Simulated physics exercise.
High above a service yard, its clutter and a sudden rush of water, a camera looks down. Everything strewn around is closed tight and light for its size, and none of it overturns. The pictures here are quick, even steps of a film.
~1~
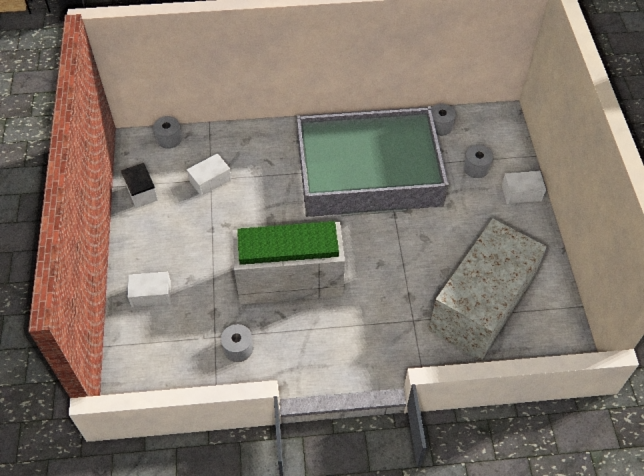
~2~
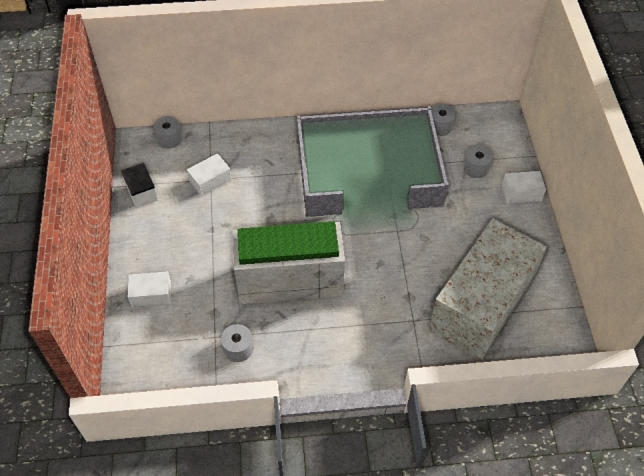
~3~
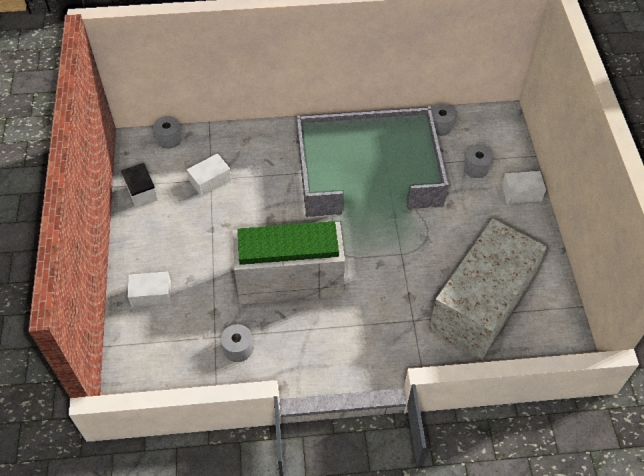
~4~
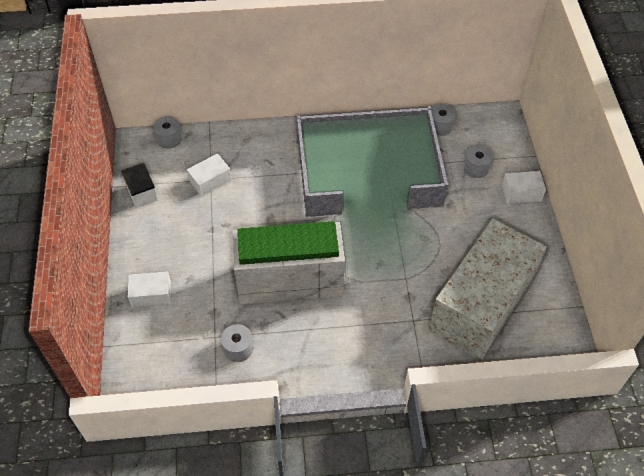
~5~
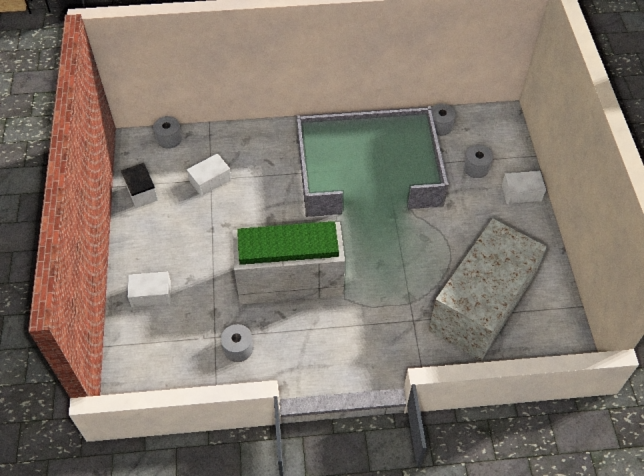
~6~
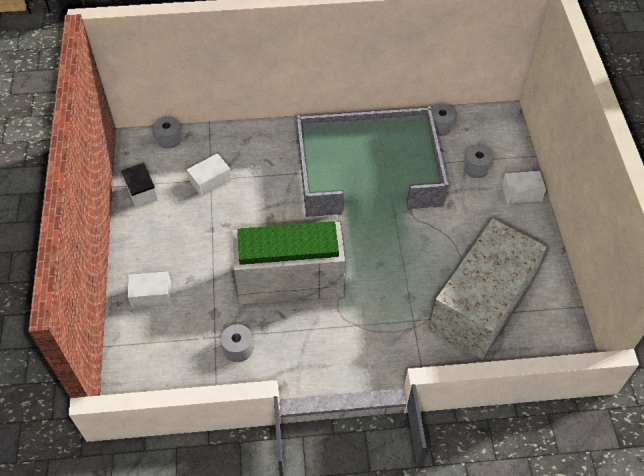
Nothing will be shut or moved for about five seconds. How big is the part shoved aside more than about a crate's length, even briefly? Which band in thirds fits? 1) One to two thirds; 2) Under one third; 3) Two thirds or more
Under one third (2).
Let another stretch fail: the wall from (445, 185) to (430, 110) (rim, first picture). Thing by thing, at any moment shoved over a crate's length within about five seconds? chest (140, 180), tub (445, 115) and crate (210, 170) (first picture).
Order as asked: Not sent that far; sent that far; not sent that far.
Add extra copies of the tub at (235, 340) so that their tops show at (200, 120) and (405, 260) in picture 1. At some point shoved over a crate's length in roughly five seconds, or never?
Going one by one, I'd say not displaced that far for the first and gets shoved clear for the second.
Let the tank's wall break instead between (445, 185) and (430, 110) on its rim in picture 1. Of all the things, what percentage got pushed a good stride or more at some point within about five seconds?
It comes out at roughly 50 per cent.
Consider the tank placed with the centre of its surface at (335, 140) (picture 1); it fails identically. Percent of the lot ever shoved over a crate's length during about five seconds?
I'd estimate around 0 percent.
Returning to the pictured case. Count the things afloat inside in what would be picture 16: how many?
I get 0.
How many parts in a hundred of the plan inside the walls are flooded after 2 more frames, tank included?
Roughly 25 per cent.
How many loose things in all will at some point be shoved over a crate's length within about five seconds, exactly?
That works out to 0.
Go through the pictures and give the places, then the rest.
A chest at (138, 178), on the bottom; a crate at (148, 284) rests on the ground; 0 of 8 have shifted, in the first picture.
A chest at (138, 178), on the bottom; a crate at (148, 284) rests on the ground; 0 of 8 have shifted, in the second picture.
A chest at (138, 178), on the bottom; a crate at (148, 284) rests on the ground; 0 of 8 have shifted, in the third picture.
A chest at (138, 178), on the bottom; a crate at (148, 284) rests on the ground; 0 of 8 have shifted, in the fourth picture.
A chest at (138, 178) rests on the ground; a crate at (148, 284) rests on the ground; 0 of 8 have shifted, in the fifth picture.
A chest at (138, 178) rests on the ground; a crate at (148, 284) rests on the ground; 0 of 8 have shifted, in the sixth picture.
A moment on, 0 of 8 are well off their spots; 0 afloat.
Next, 0 of 8 are well off their spots; 0 afloat.
Later, 0 of 8 are well off their spots; 0 afloat.
In the end, 0 of 8 are well off their spots, and 0 have been at some point; 0 afloat.
